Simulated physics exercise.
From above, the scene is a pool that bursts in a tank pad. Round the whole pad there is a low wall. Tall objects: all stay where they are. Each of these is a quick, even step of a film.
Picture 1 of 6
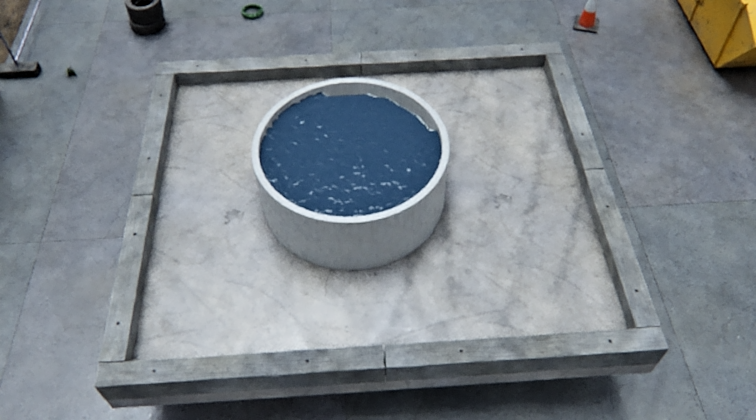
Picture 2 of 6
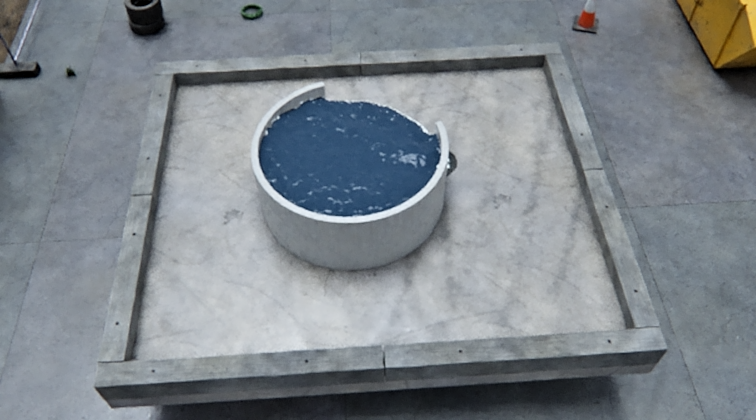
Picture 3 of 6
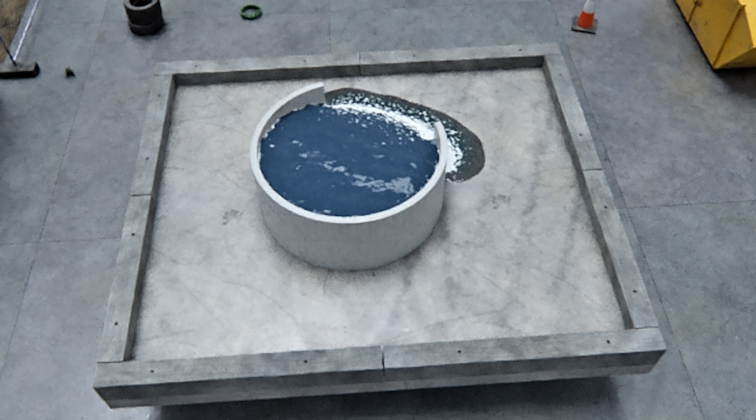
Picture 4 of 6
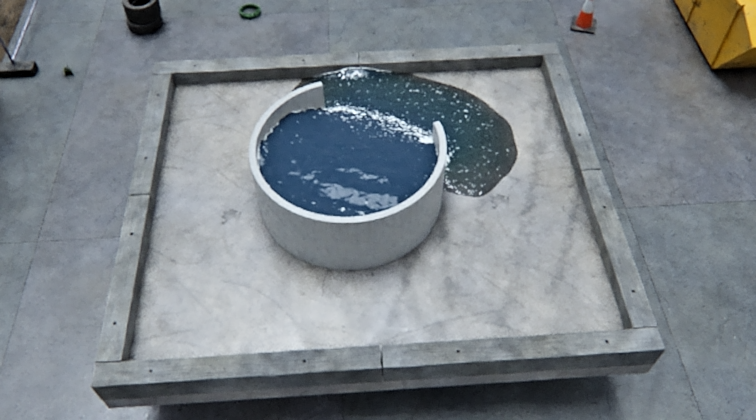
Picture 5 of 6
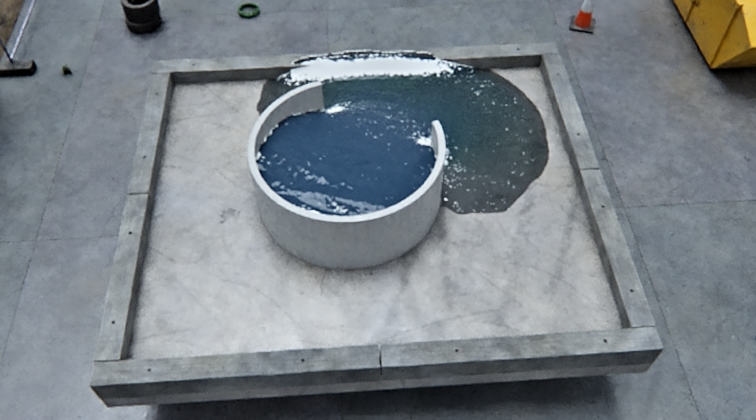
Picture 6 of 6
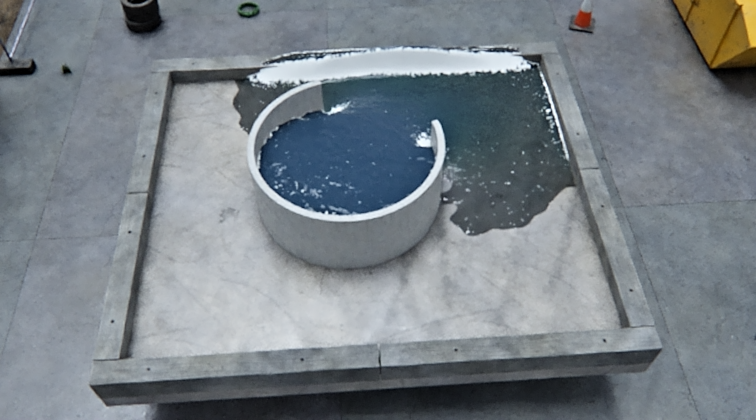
Water pours through a gap in the round pool's far side and spreads across the pad.
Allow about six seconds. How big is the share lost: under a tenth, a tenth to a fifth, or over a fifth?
Outflow runs beyond a fifth.
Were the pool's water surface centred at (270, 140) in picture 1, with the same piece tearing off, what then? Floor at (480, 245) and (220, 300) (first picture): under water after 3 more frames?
Well, the first one's still bare, and the other one's still bare.
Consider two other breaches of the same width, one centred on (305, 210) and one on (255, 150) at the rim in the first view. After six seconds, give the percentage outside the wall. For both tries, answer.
About 28 and 28 per cent.
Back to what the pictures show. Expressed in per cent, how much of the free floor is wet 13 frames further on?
It should be close to 60 %.
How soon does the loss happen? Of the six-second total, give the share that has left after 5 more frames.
Near 25 in a hundred.
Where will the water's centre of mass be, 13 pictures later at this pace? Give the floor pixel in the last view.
The spot I would choose is (392, 142).
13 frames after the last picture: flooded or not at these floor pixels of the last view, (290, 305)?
That spot: Spared.
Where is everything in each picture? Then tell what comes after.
The first picture shows still water in the round pool at (351, 149).
In the second picture, the front is at (447, 169), out from the gap on the round pool's far side.
In the third picture, water pours out on the round pool's far side and has run to (476, 160).
In the fourth picture, water pours out on the round pool's far side and has run to (509, 154).
In the fifth picture, the front is at (531, 113), out from the gap on the round pool's far side.
In the sixth picture, water pours out on the round pool's far side and has run to (536, 67).
A moment on, water covers 35 % of the floor; the low wall has let 1 % over.
Next, water covers 35 % of the floor; the low wall has let 6 % over.
Then, water covers 55 % of the floor; the low wall has let 23 % over.
Later, water covers 80 % of the floor; the low wall has let 27 % over.
In the end, water covers 85 % of the floor; the low wall has let 27 % over.
